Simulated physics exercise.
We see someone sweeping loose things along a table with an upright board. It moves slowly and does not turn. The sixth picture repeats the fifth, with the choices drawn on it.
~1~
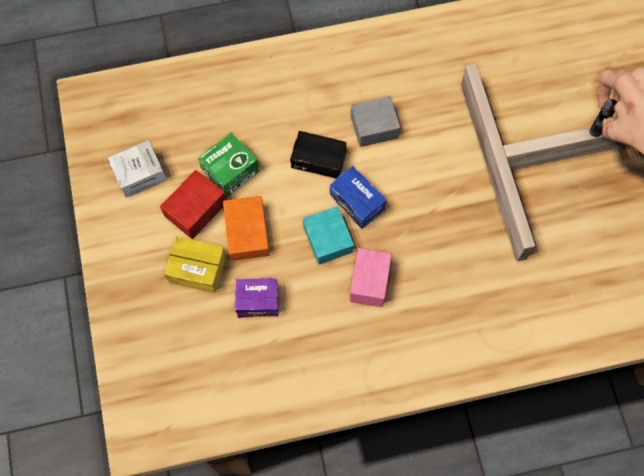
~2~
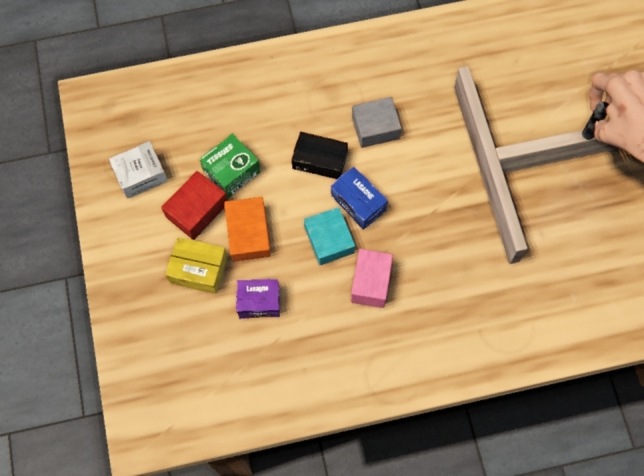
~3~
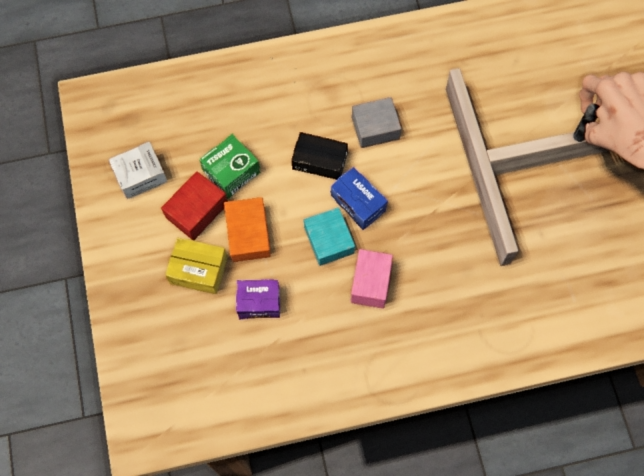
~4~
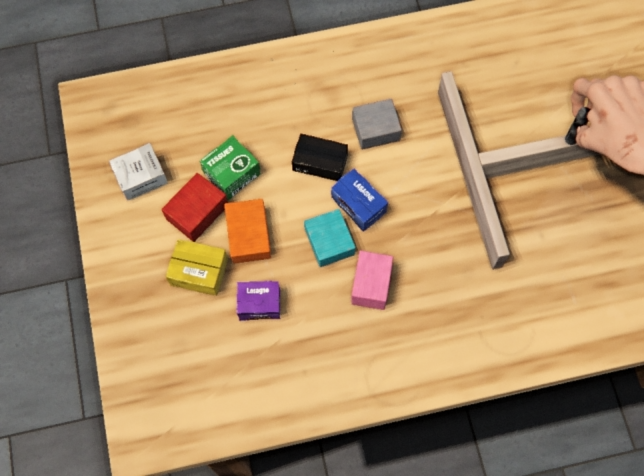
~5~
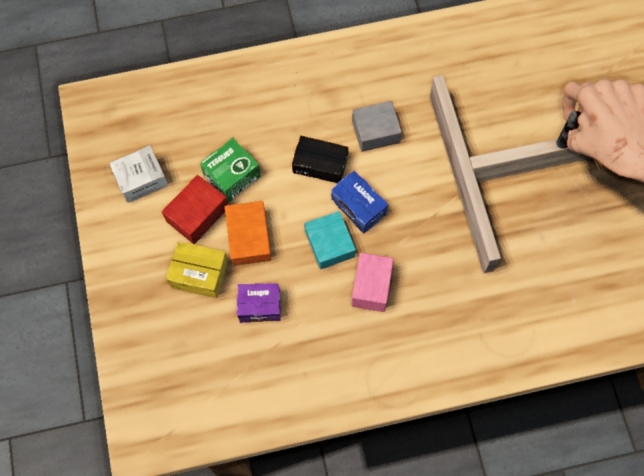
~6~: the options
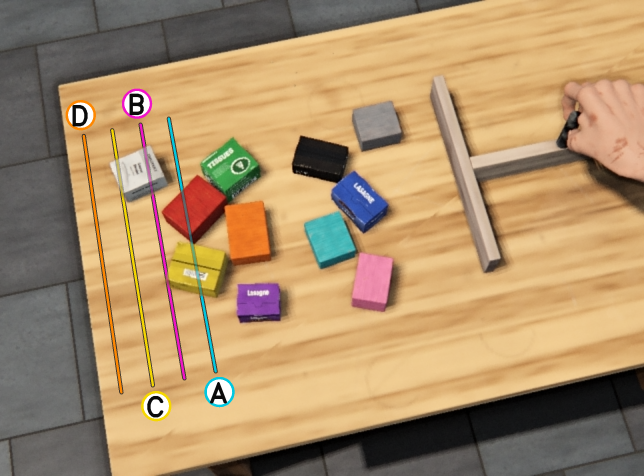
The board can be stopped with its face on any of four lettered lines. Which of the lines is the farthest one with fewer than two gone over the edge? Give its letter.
Up to line A.
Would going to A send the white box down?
Yes.
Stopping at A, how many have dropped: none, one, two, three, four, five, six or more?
By then, one.
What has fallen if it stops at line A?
It is the white box.
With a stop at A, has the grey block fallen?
By then, no.
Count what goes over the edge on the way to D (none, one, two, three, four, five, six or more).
By then, six or more.
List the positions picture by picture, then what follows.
In the first picture, blue packet (358, 197); yellow box (196, 264); turquoise block (328, 236).
In the second picture, board (492, 155); green box (230, 165).
In the third picture, board (482, 157); orange block (248, 230).
In the fourth picture, board (474, 160); grey block (376, 124).
In the fifth picture, board (466, 164); purple packet (259, 303); white box (139, 174); blue packet (359, 202).
On the copy, A at (191, 238); B at (161, 245); C at (132, 251); D at (102, 257).
On A. First, board (368, 185); pink block (366, 285); grey block (324, 137).
Then, board (269, 205); white box (127, 177); yellow box (164, 282).
Finally, board (190, 222); white box over the edge; yellow box (93, 304); one fallen.
By contrast, B drops three; C drops seven; D drops nine.
